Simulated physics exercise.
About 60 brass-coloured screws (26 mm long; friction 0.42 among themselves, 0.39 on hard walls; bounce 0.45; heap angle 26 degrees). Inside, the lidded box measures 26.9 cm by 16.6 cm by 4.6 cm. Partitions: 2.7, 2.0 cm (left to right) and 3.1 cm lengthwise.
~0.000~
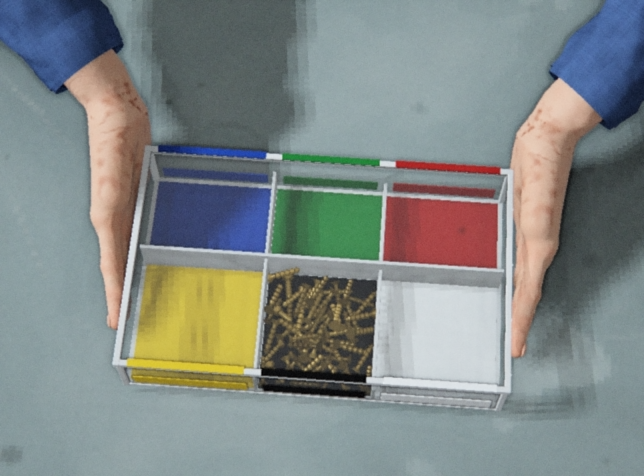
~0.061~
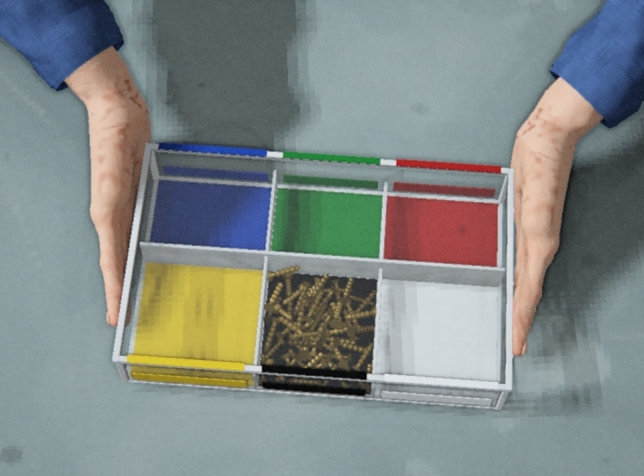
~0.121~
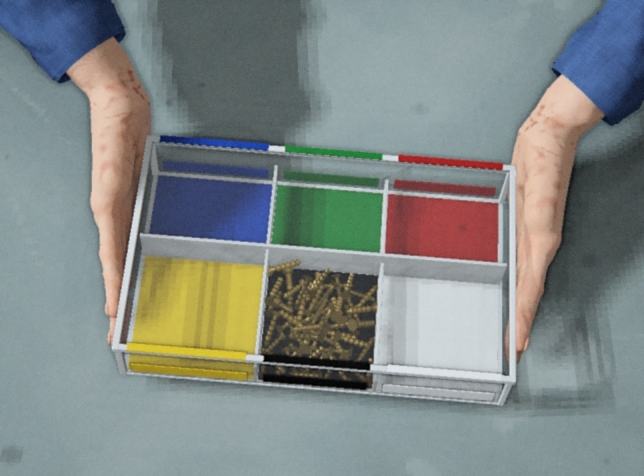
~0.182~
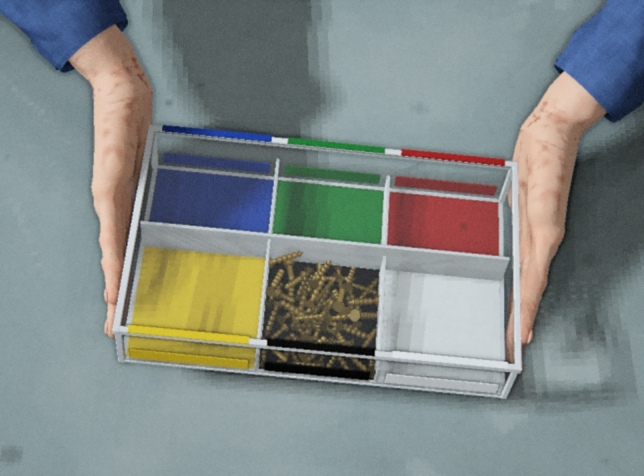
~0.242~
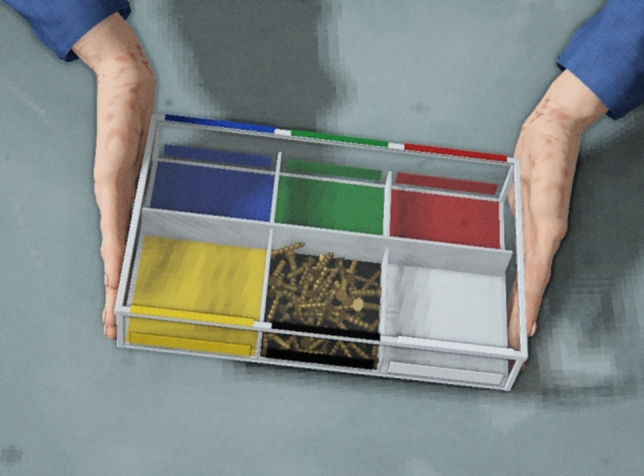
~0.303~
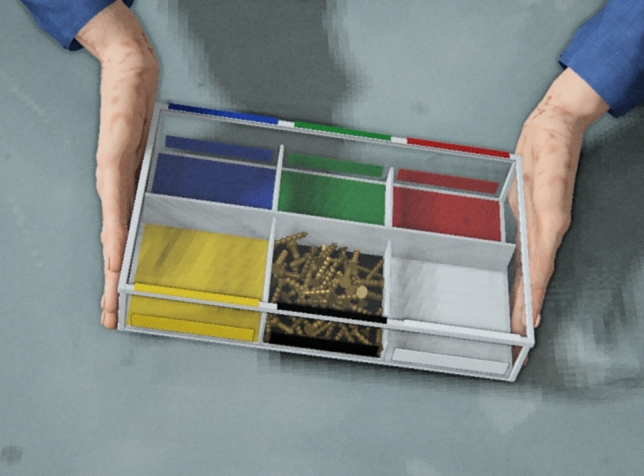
Clear divided box of brass-coloured screws in its black compartment tilting gradually between two hands in blue sleeves above a grey surface.
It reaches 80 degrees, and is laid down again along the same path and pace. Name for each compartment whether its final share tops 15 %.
Red compartment: Above; blue compartment: Below; green compartment: Below; yellow compartment: Below; white compartment: Below; black compartment: Above.
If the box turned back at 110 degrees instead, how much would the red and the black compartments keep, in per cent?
In that case red 65; black 25.
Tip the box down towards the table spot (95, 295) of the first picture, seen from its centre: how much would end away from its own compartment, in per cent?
Some 35 per cent.
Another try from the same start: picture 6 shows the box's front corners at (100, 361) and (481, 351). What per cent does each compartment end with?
Red 0, blue 0, green 0, yellow 40, white 0, black 60.
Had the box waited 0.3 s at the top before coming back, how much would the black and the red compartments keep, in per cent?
Then: Black 60, red 30.
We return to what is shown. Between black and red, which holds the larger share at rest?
It is the black one.
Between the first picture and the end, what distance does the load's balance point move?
About 6.5 cm.
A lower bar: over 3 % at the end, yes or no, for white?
White yes.
After 1.28 s, tilt 79 degrees; green 5 %, white 10 %, black 90 %.
Then, at 1.92 s, tilt 35 degrees; red 25 %, white 5 %, black 70 %.
After 2.61 s, tilt 0 degrees; red 25 %, white 5 %, black 70 %.
In the end, at 2.9 s, red 25 %, blue 0 %, green 0 %, yellow 0 %, white 5 %, black 70 %.
